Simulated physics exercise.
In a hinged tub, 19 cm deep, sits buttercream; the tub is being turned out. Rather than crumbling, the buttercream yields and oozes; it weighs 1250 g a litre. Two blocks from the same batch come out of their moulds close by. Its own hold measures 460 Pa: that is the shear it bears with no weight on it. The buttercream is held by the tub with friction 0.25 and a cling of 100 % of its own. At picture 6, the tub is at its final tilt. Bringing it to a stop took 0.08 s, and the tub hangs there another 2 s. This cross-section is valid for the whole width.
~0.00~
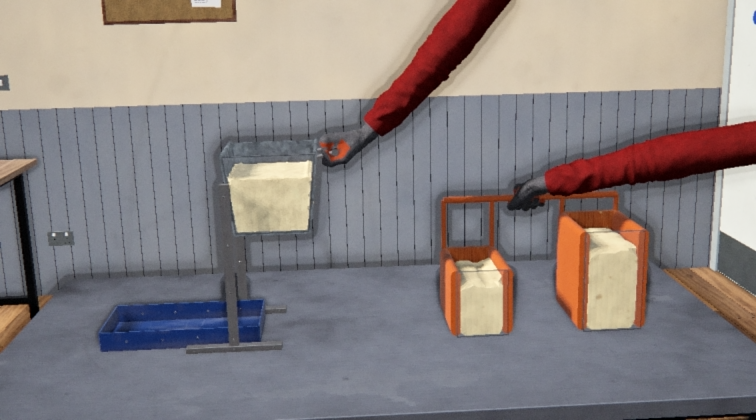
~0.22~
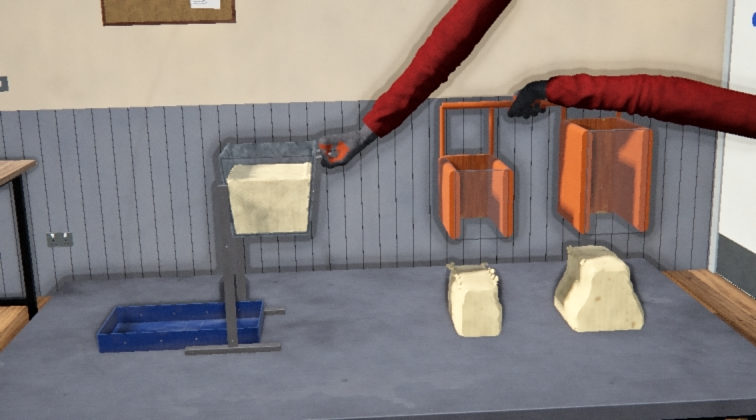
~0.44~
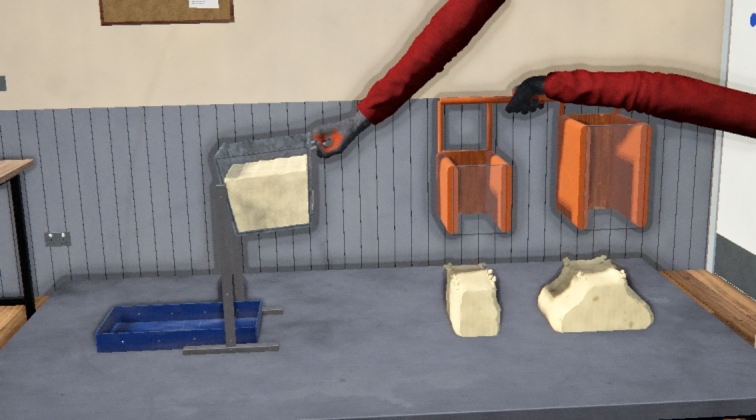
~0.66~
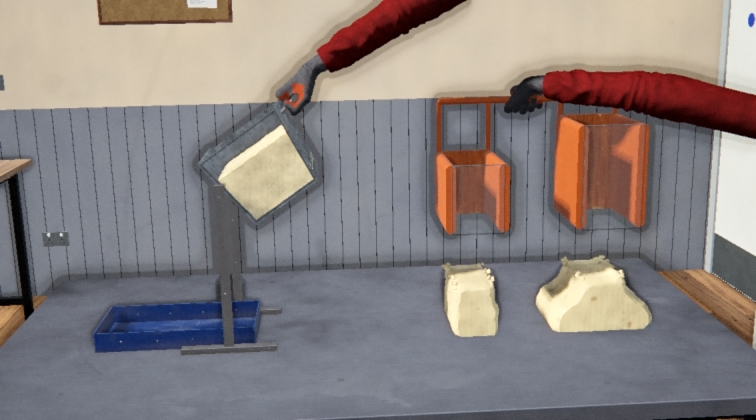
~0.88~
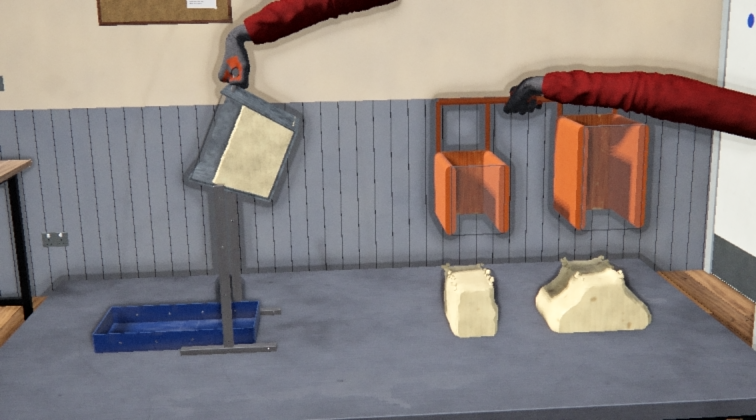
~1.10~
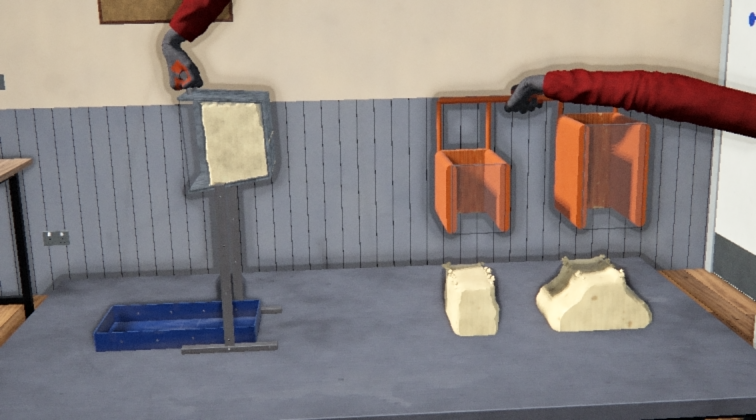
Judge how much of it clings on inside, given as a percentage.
Something like 55 % clings on inside.
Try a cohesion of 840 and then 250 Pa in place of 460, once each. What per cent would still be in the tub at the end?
It'd be some 100 percent the first time and some 35 percent the second.
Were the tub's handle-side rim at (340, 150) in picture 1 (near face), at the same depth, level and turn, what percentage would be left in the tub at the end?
40 %.
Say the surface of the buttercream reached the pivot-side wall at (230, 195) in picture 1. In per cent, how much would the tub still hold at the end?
In that case, around 100 percent.
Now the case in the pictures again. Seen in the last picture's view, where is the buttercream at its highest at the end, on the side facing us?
About (246, 147).
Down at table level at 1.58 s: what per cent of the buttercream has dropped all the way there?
0 %.
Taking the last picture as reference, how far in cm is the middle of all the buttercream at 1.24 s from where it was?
Displacement noted: Approx. 3 cm... about that.
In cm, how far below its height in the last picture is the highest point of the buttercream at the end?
10 cm or so.
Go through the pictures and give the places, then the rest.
The first picture shows handle-side rim at (313, 153), tilt 0 degrees; top of the buttercream at (310, 176); blocks stand 14 cm, 22 cm (left to right).
The second picture shows handle-side rim at (312, 155), tilt 0 degrees; top of the buttercream at (310, 177); blocks stand 14 cm, 18 cm (left to right).
The third picture shows handle-side rim at (306, 146), tilt 6 degrees; top of the buttercream at (302, 170); blocks stand 14 cm, 14 cm (left to right).
The fourth picture shows handle-side rim at (273, 111), tilt 34 degrees; top of the buttercream at (282, 134); blocks stand 14 cm, 14 cm (left to right).
The fifth picture shows handle-side rim at (221, 94), tilt 66 degrees; top of the buttercream at (246, 108); blocks stand 14 cm, 14 cm (left to right).
The sixth picture shows handle-side rim at (178, 101), tilt 93 degrees; top of the buttercream at (216, 105); blocks stand 14 cm, 14 cm (left to right).
After 1.24 s, the tub is at 93 degrees and holds 100 %.
After 1.41 s, the tub is at 93 degrees and holds 79 %.
After 1.58 s, the tub is at 93 degrees and holds 58 %.
After 1.75 s, the tub is at 93 degrees and holds 55 %.
After 3.10 s, at the end, the tub is at 93 degrees and holds 55 %.
